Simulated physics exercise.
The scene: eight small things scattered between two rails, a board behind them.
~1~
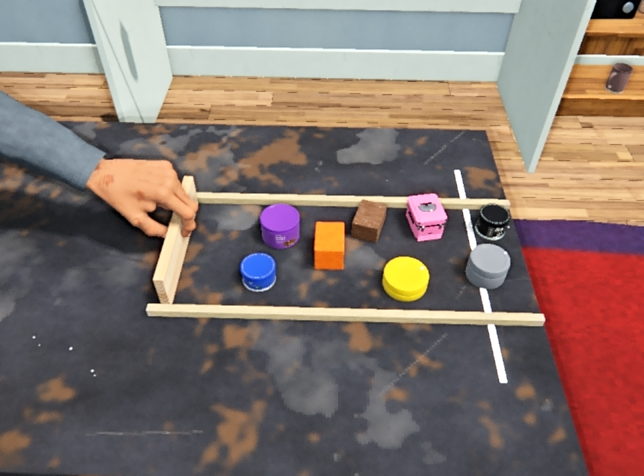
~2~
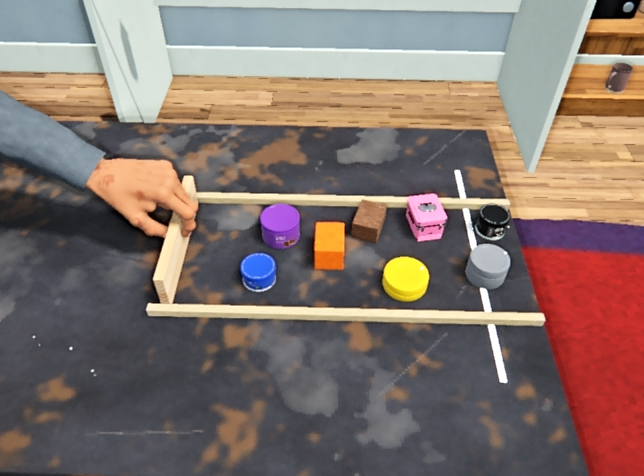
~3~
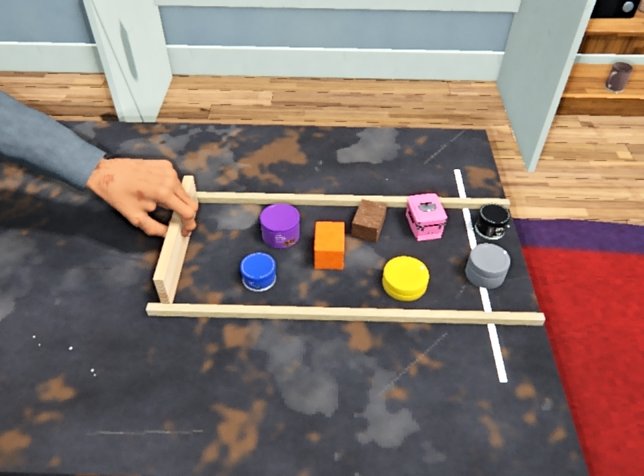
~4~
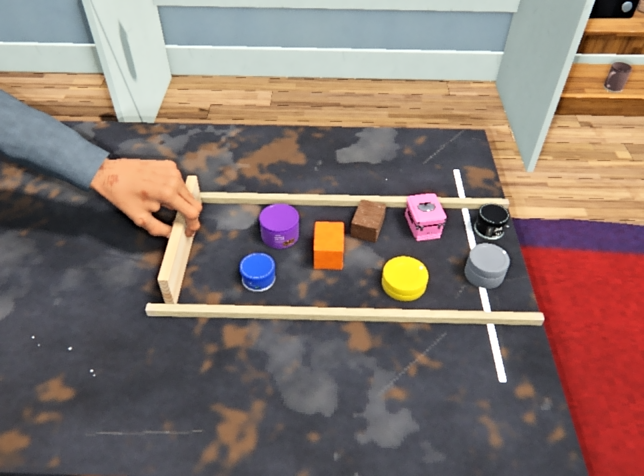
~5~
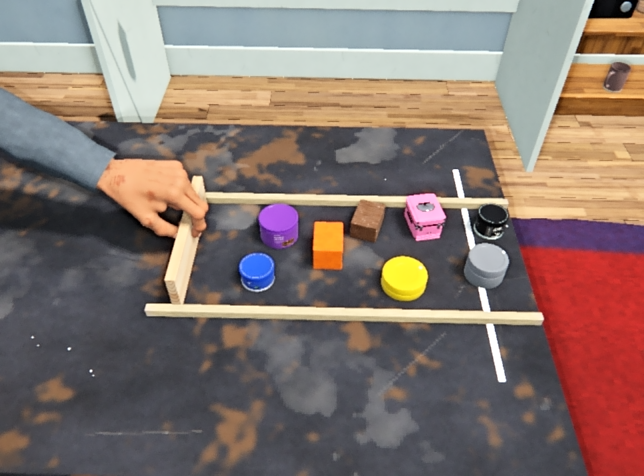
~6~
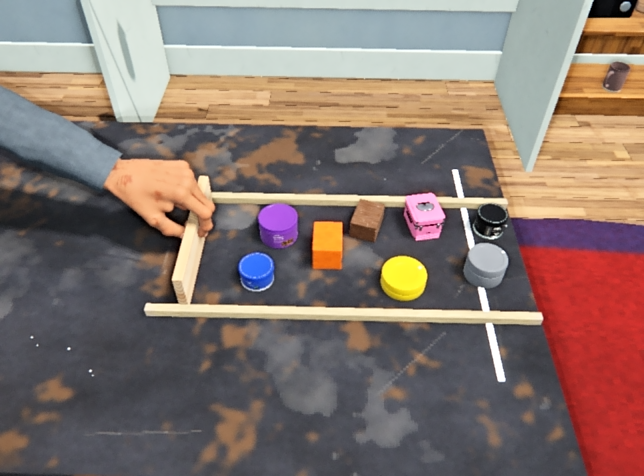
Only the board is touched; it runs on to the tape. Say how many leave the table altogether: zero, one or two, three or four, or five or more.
Outcome: The number that fall off is three or four.
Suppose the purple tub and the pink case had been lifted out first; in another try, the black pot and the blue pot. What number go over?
1 in the first case, 2 in the second.
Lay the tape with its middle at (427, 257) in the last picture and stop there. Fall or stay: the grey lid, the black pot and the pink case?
The grey lid stays on, the black pot drops off, the pink case survives.
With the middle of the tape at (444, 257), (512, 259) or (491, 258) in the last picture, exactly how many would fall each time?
It would be 1, 8 and 5.
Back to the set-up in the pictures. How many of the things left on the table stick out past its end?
Overhanging: 1.
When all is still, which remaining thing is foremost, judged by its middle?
That is the brown block.
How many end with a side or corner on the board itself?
That makes 3.
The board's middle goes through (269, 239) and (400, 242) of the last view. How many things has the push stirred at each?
At the one place 2, at the other 8.
Early on, none off yet; black pot at rest near (490, 221); grey lid at rest near (485, 266); pink case at rest near (423, 216).
A while later, none off yet; black pot moving near (500, 221); grey lid at rest near (485, 266); pink case travelled about its own width near (464, 214).
Finally, the number that fall off is three or four; lost, yellow lid, pink case, grey lid and black pot.
